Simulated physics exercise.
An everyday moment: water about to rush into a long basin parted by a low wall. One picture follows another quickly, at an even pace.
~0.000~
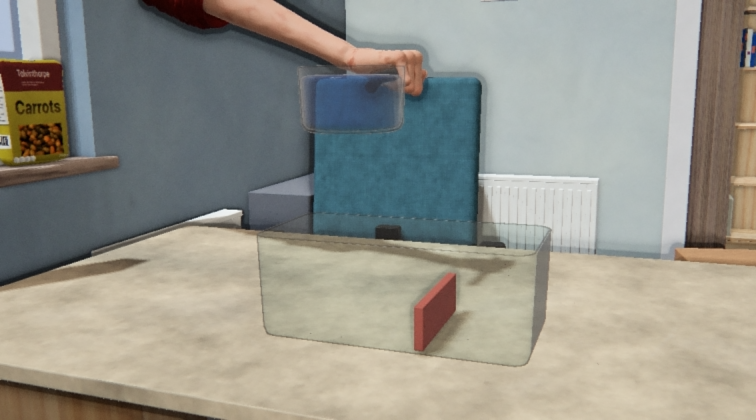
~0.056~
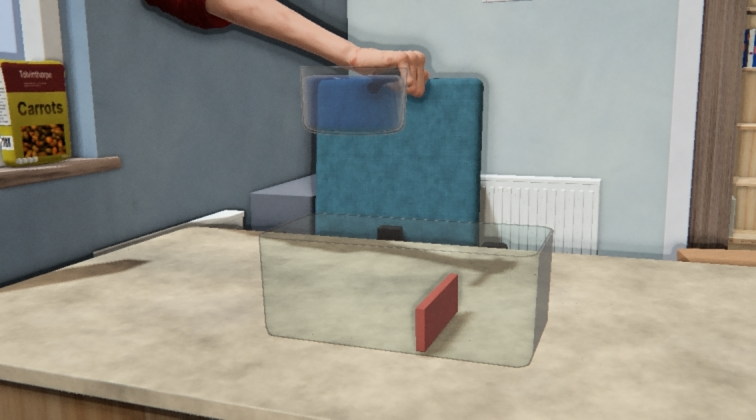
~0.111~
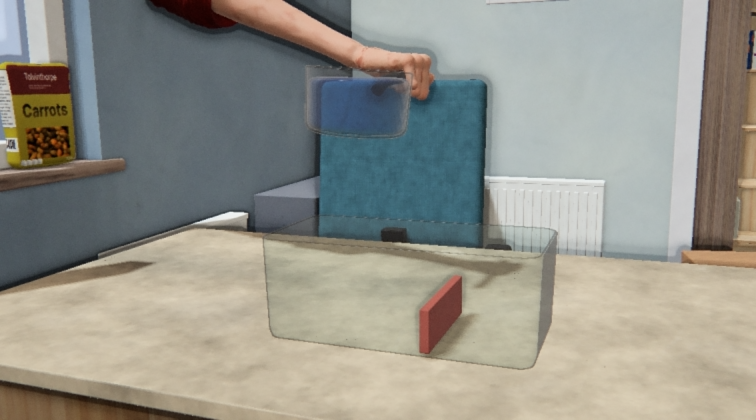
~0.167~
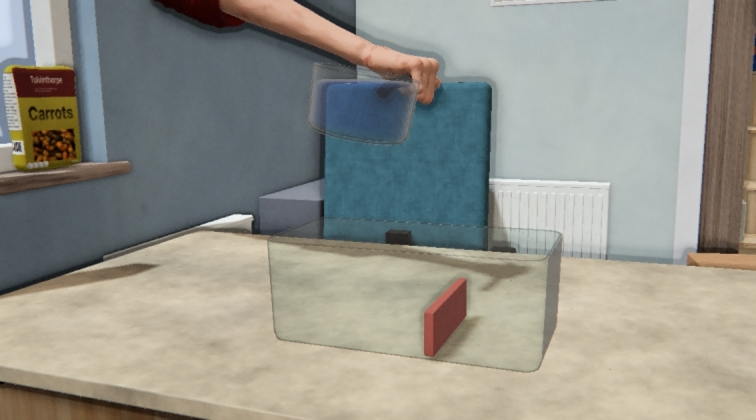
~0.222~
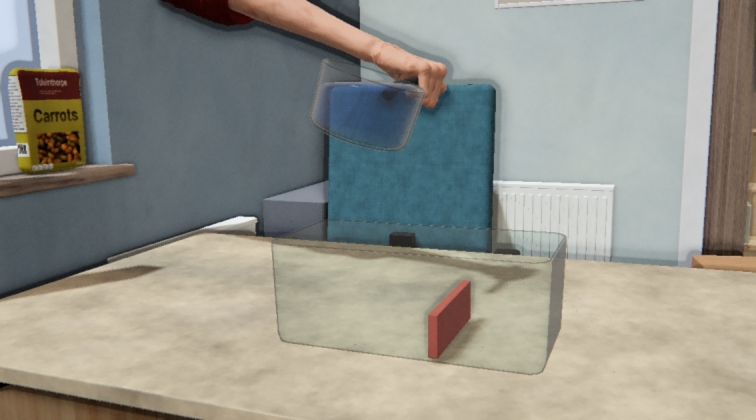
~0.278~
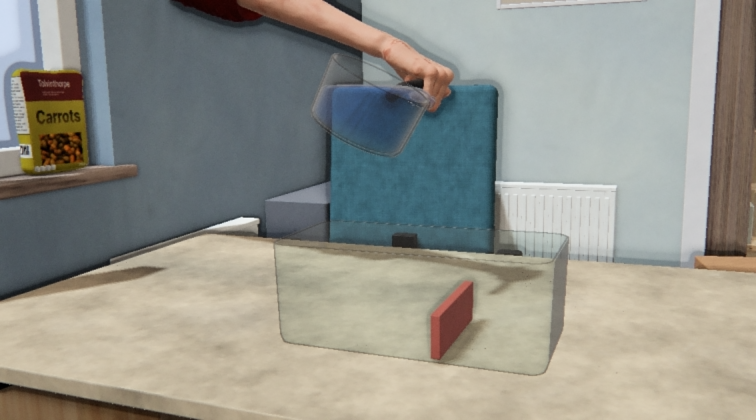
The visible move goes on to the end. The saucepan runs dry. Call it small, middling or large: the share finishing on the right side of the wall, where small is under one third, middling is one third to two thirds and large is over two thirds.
Large.
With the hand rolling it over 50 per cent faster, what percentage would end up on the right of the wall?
Share on the right: Some 80 percent.
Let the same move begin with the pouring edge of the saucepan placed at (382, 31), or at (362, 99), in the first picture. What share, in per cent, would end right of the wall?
It would come to near 70 per cent, and then near 10 per cent.
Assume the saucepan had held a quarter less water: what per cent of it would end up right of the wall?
That share would be some 80 parts in a hundred.
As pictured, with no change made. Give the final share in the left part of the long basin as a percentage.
That works out near 15 in every hundred.
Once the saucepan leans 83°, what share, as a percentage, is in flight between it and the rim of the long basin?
I'd reckon some 40 per cent.
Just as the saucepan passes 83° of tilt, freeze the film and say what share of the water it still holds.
Some 40 in a hundred has yet to spill out.
A moment on, the saucepan is tipped on its side and 41 per cent is still to pour, 1 is left of the wall and 18 right of it.
Next, the saucepan is tipped on its side and 11 per cent is still to pour, 6 is left of the wall and 72 right of it.
Then the saucepan is tipped on its side and 2 per cent is still to pour, 12 is left of the wall and 81 right of it.
Later the saucepan is tipped on its side and 1 per cent is still to pour, 15 is left of the wall and 83 right of it.
In the end 16 per cent lies left of the wall, 83 right of it and 1 outside.
